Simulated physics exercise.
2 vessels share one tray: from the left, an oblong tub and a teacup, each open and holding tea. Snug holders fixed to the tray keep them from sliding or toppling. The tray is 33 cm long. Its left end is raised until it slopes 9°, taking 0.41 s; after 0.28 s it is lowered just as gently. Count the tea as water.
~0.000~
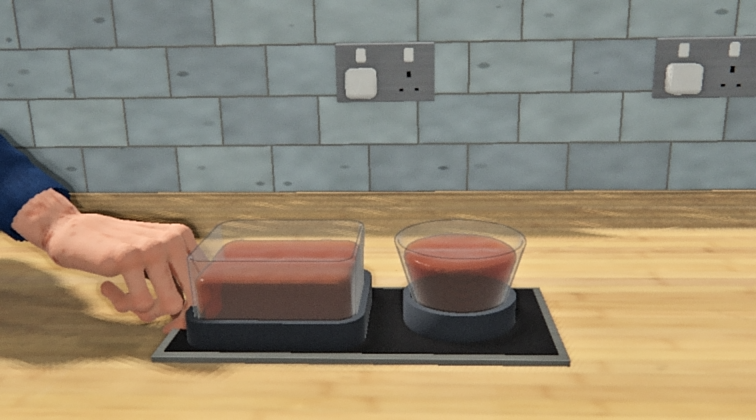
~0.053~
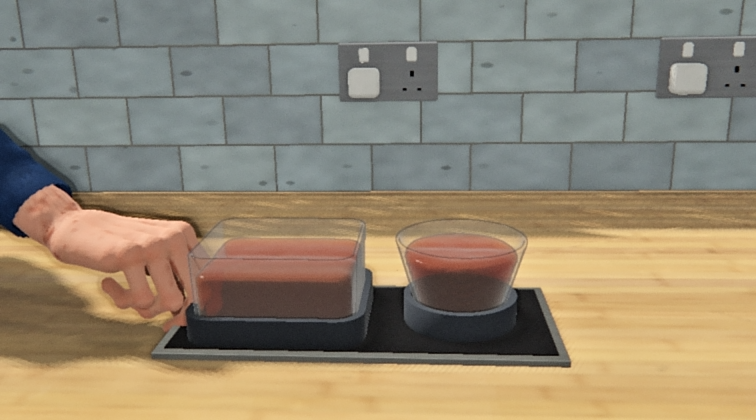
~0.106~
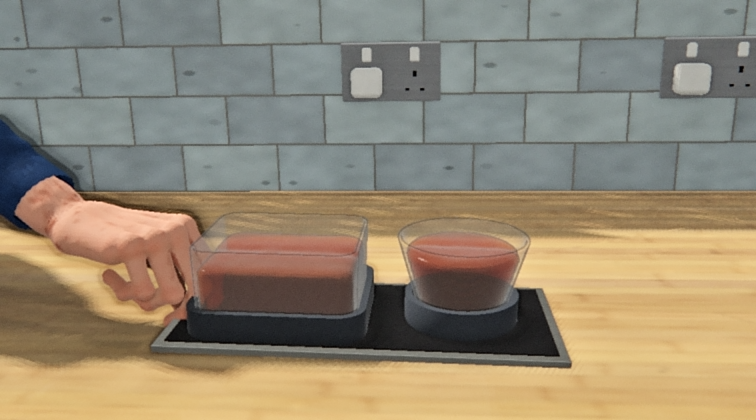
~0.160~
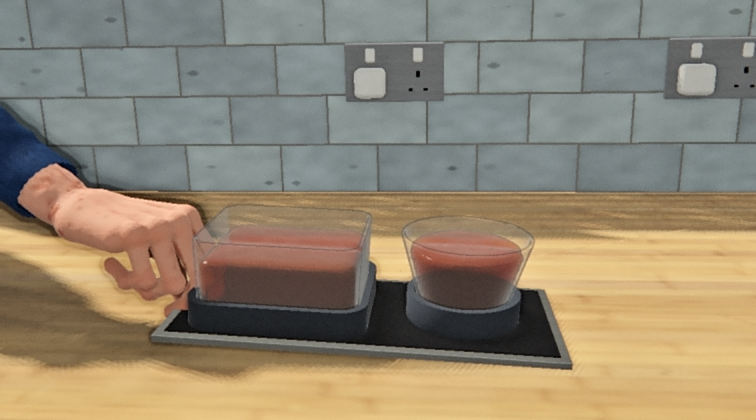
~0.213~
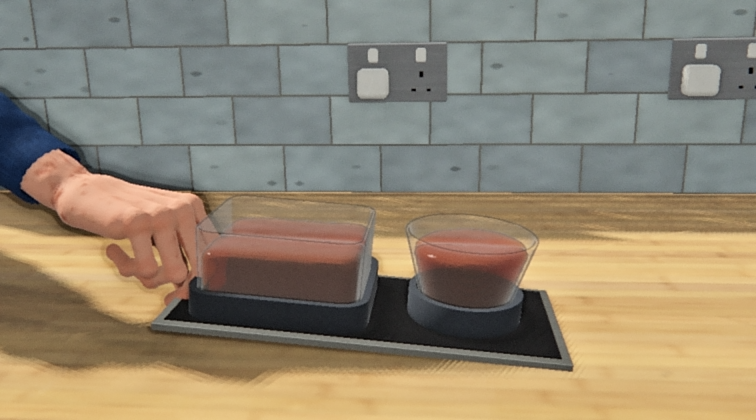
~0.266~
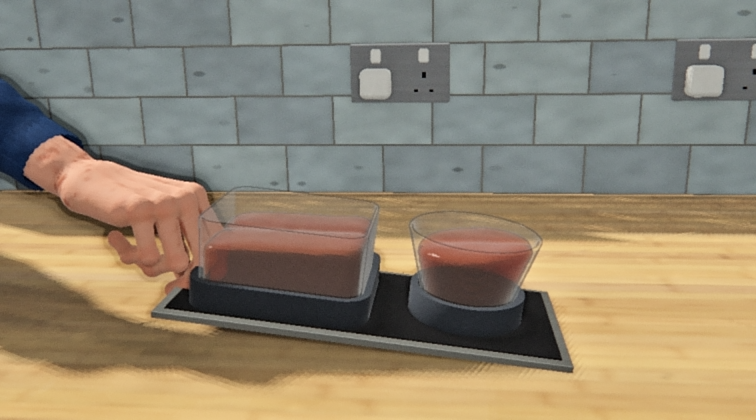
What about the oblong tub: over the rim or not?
It holds.
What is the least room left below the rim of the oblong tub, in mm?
About 3 mm.
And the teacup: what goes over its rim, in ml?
Close to 0 ml.
After 0.54 s the slope is 9°; losses from the left are 0, 0 ml.
After 0.81 s the slope is 7°; losses from the left are 0, 0 ml.
After 1.08 s the slope is 0°; losses from the left are 0, 0 ml.
After 1.35 s the slope is 0°; losses from the left are 0, 0 ml.
In the end losses from the left are 0, 0 ml.
